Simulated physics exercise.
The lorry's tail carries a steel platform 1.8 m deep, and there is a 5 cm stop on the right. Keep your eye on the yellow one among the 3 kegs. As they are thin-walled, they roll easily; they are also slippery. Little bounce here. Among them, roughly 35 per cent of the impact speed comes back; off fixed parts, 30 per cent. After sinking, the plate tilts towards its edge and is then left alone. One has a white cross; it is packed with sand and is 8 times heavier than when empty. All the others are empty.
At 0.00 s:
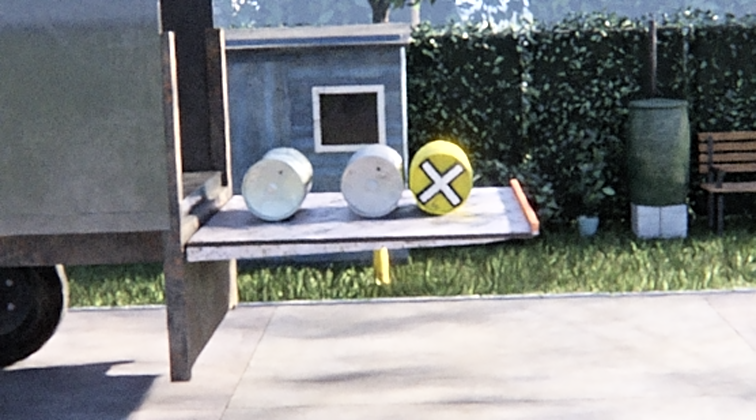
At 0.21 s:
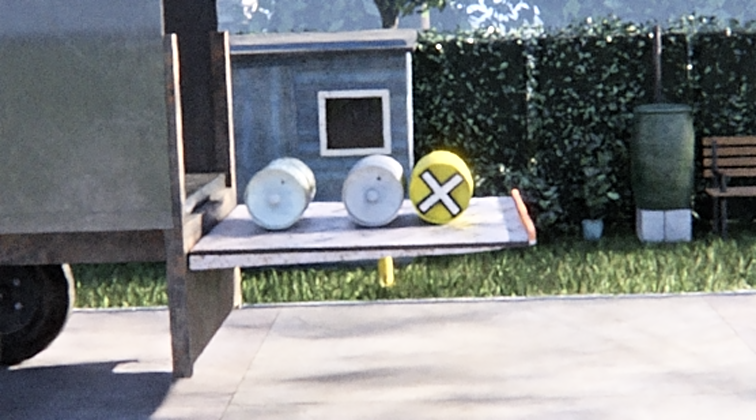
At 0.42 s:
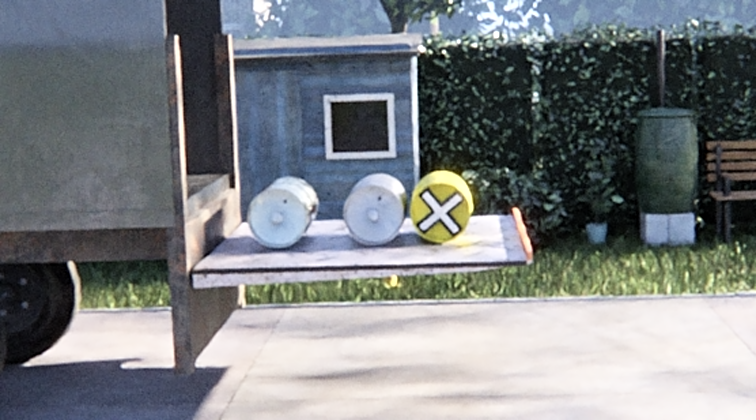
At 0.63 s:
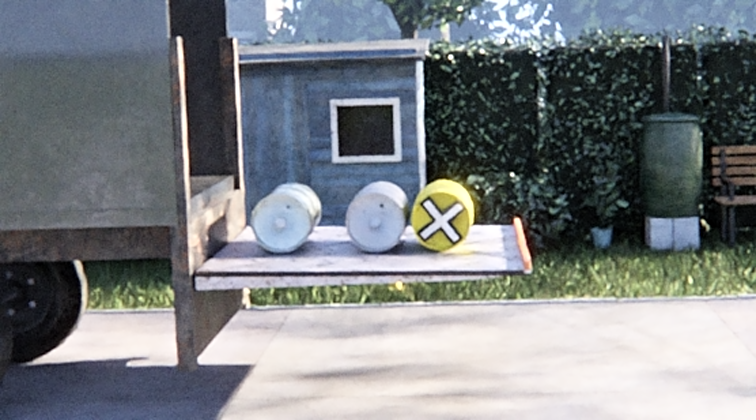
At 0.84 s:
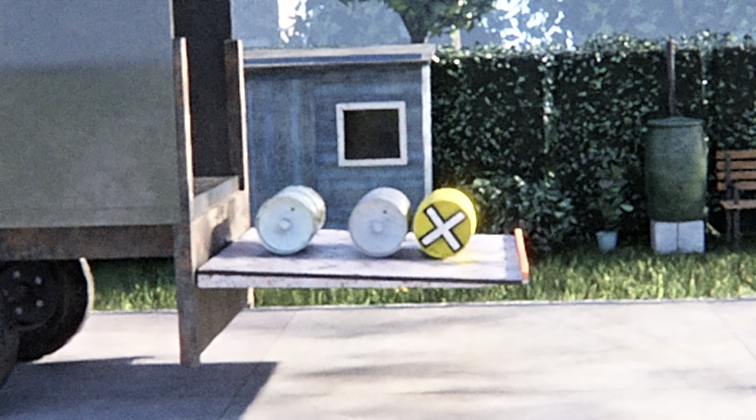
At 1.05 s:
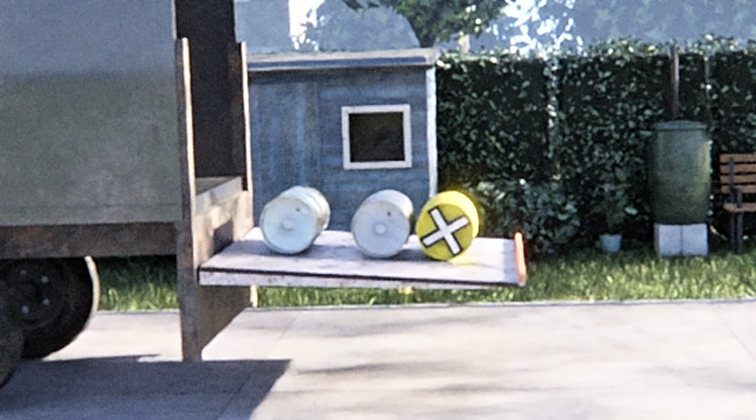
To begin with, two pale kegs and a yellow one marked with a white cross lie on a level platform at the back of a lorry. The platform sinks a little, then tilts gently down to the right, and the kegs shift very slightly towards the orange-red stop.
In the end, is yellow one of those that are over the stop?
It winds up behind the barrier.
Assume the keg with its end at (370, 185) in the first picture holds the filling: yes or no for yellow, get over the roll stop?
In that case yellow would do so.
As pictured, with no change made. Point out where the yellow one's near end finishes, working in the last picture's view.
Roughly (498, 234).
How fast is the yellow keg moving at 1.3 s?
Close to 0.2 m/s then.
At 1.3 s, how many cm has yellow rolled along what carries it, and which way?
By then yellow sits 5 right of where it began.
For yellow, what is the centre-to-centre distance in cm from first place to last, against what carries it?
Displacement for yellow: 35.
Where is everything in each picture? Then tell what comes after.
In the first picture, yellow at (441, 184); plate level; stop at (535, 227); white cross at (441, 184).
In the second picture, yellow at (441, 194); plate level.
In the third picture, yellow at (440, 213); plate level.
In the fourth picture, yellow at (441, 222); plate tilted 1°; stop at (528, 266).
In the fifth picture, yellow at (443, 229); plate tilted 3°.
In the sixth picture, yellow at (445, 232); plate tilted 4°; stop at (522, 279).
After 1.3 s, yellow is on the plate, 40 cm from the stop, rolling right; 0 gone from the plate.
After 1.5 s, yellow is on the plate, 35 cm from the stop, rolling right; 0 gone from the plate.
After 2.1 s, yellow is on the plate, 10 cm from the stop, rolling right; 0 gone from the plate.
At rest (3.3 s), yellow is on the plate, 10 cm from the stop; 0 gone from the plate.
